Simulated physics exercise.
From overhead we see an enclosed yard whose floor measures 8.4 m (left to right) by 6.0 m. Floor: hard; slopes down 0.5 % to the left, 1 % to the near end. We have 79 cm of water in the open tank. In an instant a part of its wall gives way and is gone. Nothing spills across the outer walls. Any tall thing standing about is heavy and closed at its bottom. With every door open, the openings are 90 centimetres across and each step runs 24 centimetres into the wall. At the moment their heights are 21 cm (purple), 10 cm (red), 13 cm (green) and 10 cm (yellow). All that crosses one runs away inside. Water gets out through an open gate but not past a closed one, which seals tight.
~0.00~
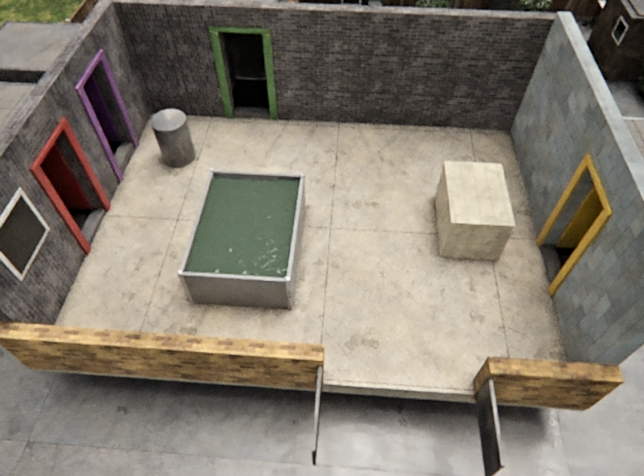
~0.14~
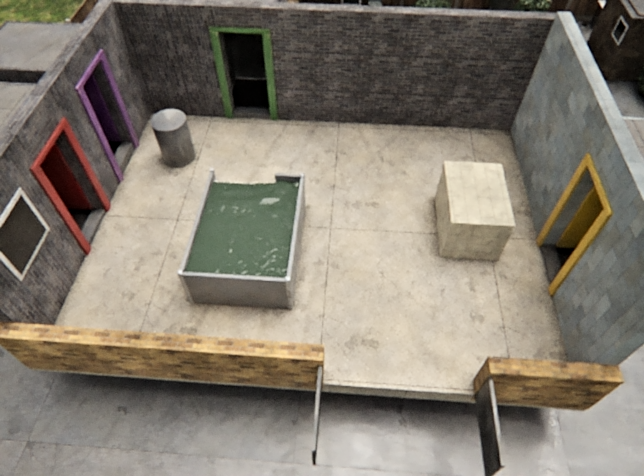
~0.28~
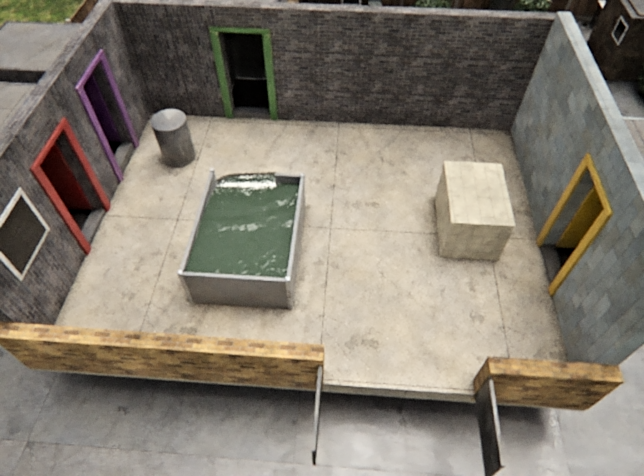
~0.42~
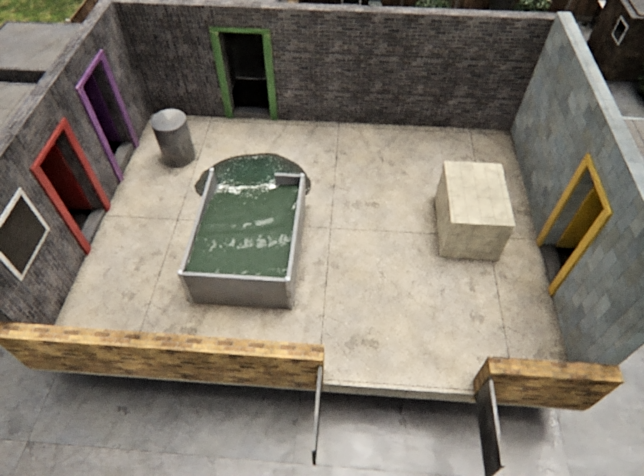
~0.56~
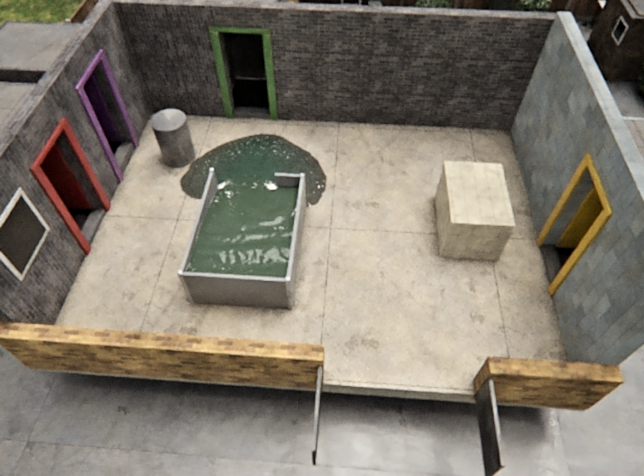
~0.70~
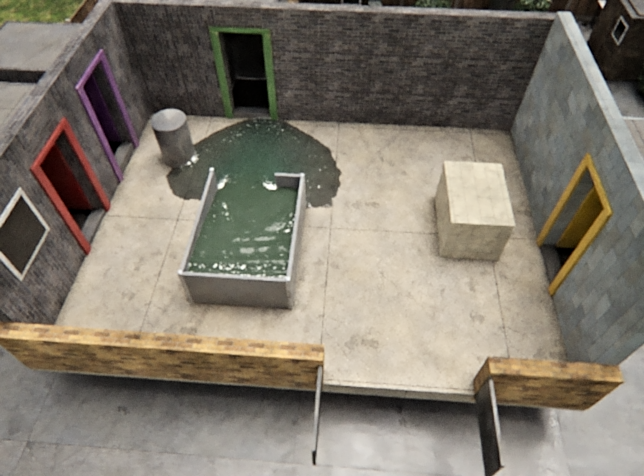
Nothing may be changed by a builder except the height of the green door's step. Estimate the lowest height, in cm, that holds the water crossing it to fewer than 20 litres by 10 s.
My estimate is 33 cm.
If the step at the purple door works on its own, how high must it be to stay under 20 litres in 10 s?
At the purple door it takes roughly 9.5 centimetres.
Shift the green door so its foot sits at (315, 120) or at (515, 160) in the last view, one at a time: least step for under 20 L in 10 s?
Minimums: About 22 cm and 11.5 cm.
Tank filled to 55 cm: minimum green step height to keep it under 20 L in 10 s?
I'd say close to 21 cm.
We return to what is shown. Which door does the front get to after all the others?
Last comes the yellow one.
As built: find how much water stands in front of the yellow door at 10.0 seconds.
You'd measure close to 4.5 cm there.
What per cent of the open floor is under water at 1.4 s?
Around 20 per cent of the free floor.
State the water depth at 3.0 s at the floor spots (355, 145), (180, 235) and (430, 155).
Close to 9, 0 and 5 cm, one after the other.
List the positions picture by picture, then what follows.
The open tank at (247, 223) is whole and still, 79 cm deep; the green door at (247, 81) is dry, in the first picture.
The gap is on the far side, the front 0.4 m out at a hidden place; the back of the open tank holds 79 cm, in the second picture.
The gap is on the far side, the front 0.8 m out at a hidden place; the back of the open tank holds 79 cm, in the third picture.
The gap is on the far side, the front 1.4 m out at (264, 156); the back of the open tank holds 79 cm, in the fourth picture.
The gap is on the far side, the front 2.0 m out at (258, 137); the back of the open tank holds 76 cm, in the fifth picture.
The front is at (254, 120), 2.6 m from the gap on the far side; 6.2 m2 of floor is wet, 68 cm left at the back; the green door at (247, 81), 2.7 m from the gap, is still 0.1 m from the nearest water, in the sixth picture.
After 1.4 s water covers 20 % of the floor, deepest (42 cm) near (237, 200); 29 cm at the green door, 83 litres in over its 13 cm step.
After 3.0 s water covers 40 % of the floor, deepest (35 cm) near (151, 115); 27 cm at the green door, 294 litres in over its 13 cm step.
After 10.0 s water covers 95 % of the floor, deepest (14 cm) near (44, 349); 6 cm at the green door, 349 litres in over its 13 cm step.
At the green door as built, the water arrived by 0.8 s and peaked near 36 cm at 1.8 s.
With a step of 26.5 cm, 77 litres would have come in within the 10 s; with 36 cm, 7 litres. So under 20 litres takes about 33 cm.
